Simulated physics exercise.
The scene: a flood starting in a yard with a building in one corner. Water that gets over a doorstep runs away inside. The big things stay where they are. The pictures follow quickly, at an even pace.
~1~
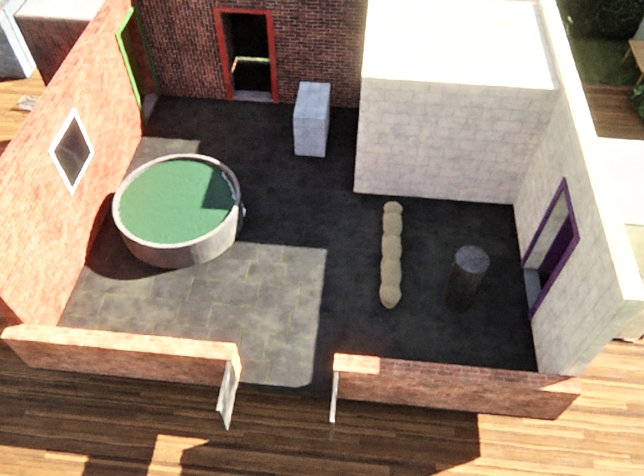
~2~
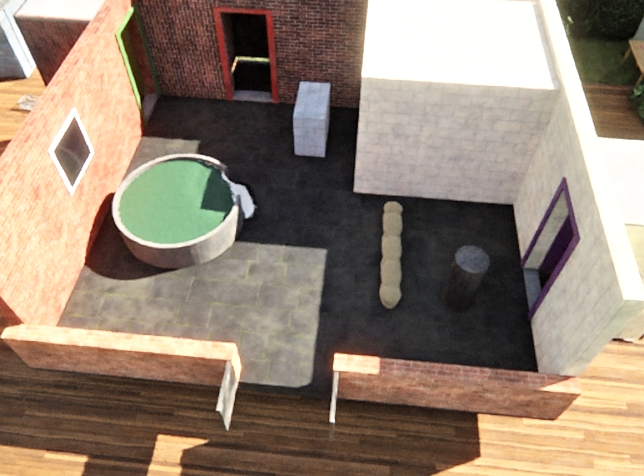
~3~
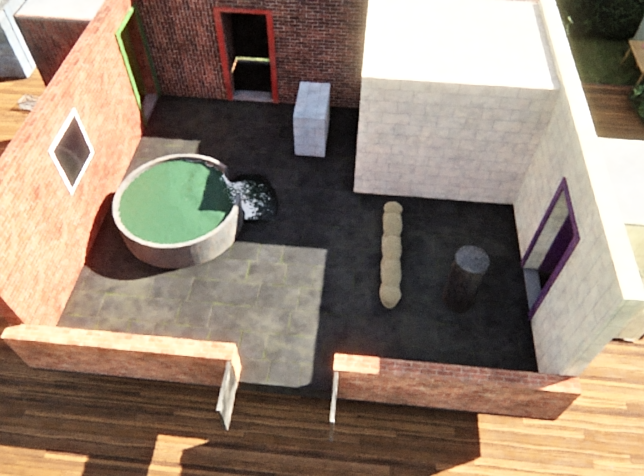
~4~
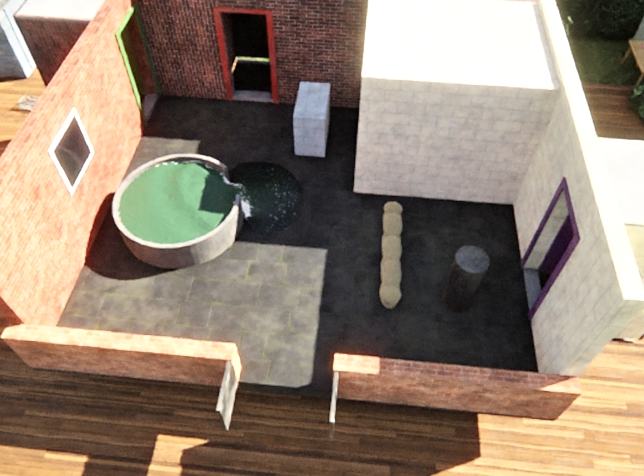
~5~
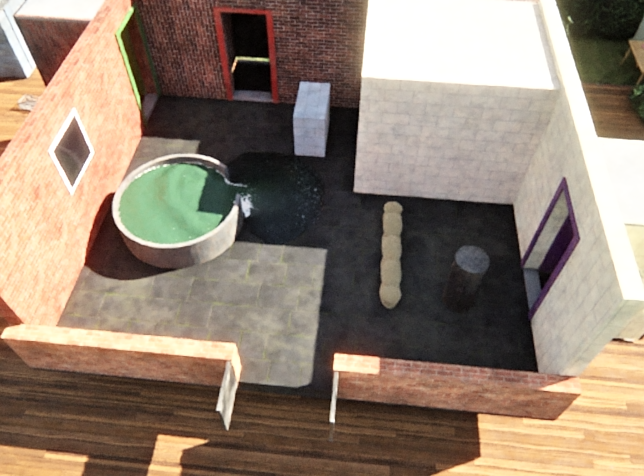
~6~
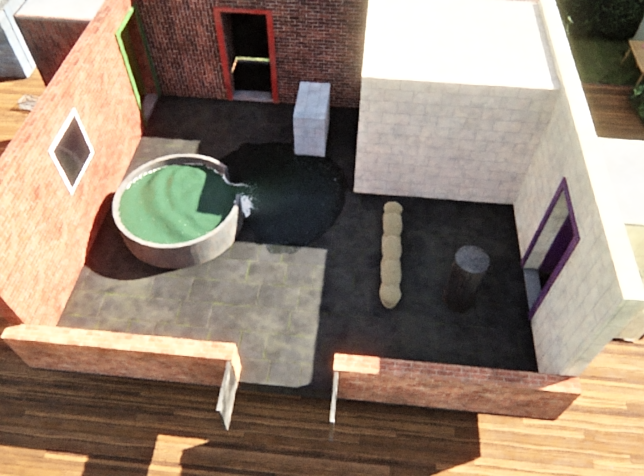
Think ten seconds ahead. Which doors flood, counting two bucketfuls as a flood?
The red door holds within the limit; the green door holds within the limit; the purple door holds within the limit.
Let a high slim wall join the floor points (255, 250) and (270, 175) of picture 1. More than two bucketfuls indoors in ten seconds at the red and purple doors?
In short: The red one is over, the purple one takes less.
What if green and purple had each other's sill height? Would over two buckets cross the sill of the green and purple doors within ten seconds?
One by one: Green door takes more, purple door lets less in.
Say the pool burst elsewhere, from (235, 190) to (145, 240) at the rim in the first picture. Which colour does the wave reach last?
I say the red-painted one.
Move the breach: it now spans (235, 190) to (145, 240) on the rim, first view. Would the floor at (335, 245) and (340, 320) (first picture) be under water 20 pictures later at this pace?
In turn: Covered, covered.
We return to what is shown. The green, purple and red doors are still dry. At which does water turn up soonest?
It is the door marked red.
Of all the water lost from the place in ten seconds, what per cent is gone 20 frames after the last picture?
About 0 per cent.
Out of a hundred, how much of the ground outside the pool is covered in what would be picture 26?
Roughly 35 per cent.
A moment on, water covers 20 % of the floor; the red door not reached, the green door not reached, the purple door not reached.
Next, water covers 25 % of the floor; the red door wet at the sill, nothing in, the green door not reached, the purple door not reached.
Then, water covers 35 % of the floor; the red door wet at the sill, nothing in, the green door not reached, the purple door not reached.
Later, water covers 65 % of the floor; the red door wet at the sill, nothing in, the green door wet at the sill, nothing in, the purple door wet at the sill, nothing in.
In the end, water covers 90 % of the floor; the red door wet at the sill, nothing in, the green door wet at the sill, nothing in, the purple door wet at the sill, nothing in.
